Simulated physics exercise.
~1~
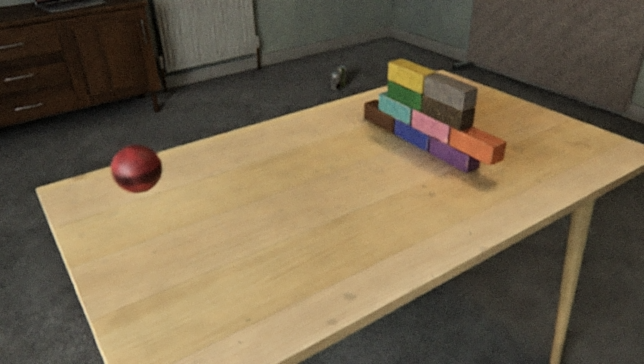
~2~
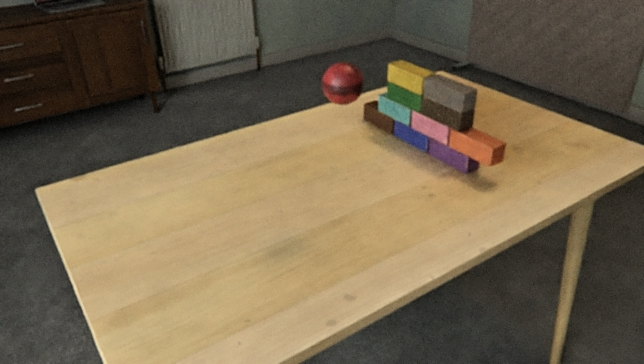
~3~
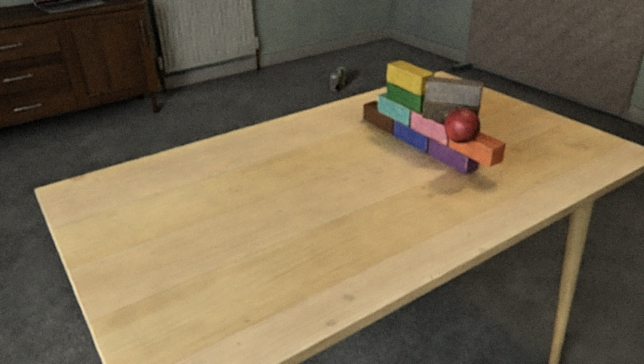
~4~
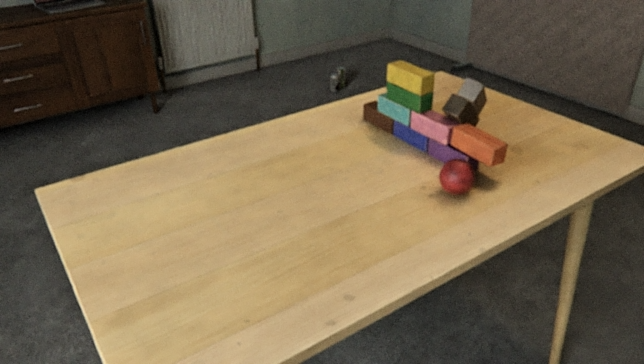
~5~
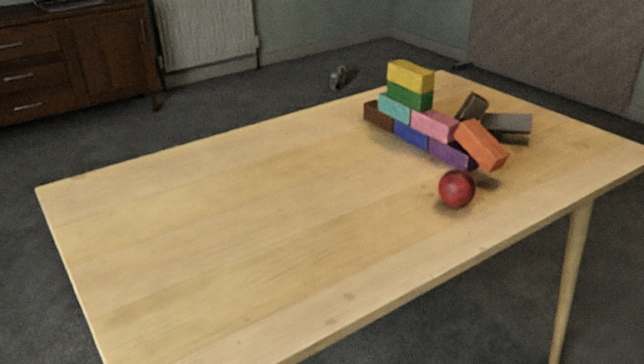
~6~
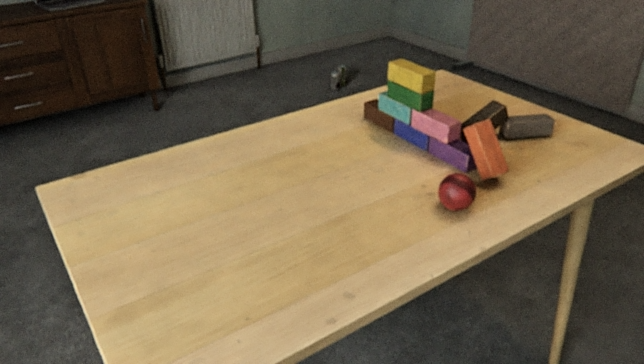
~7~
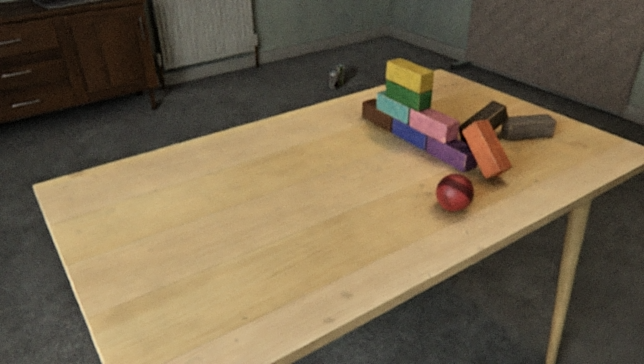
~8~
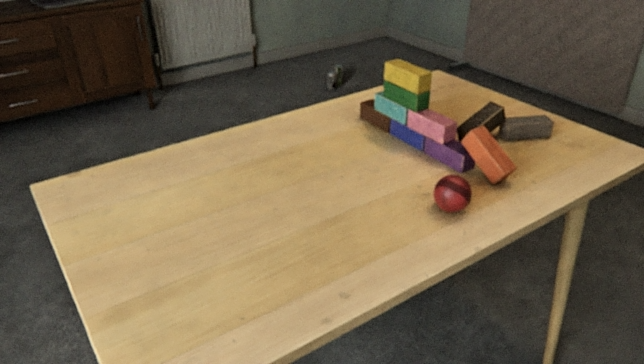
Red ball flying into a stack of coloured blocks on a wooden table, toppling the grey and black blocks and tilting the orange.
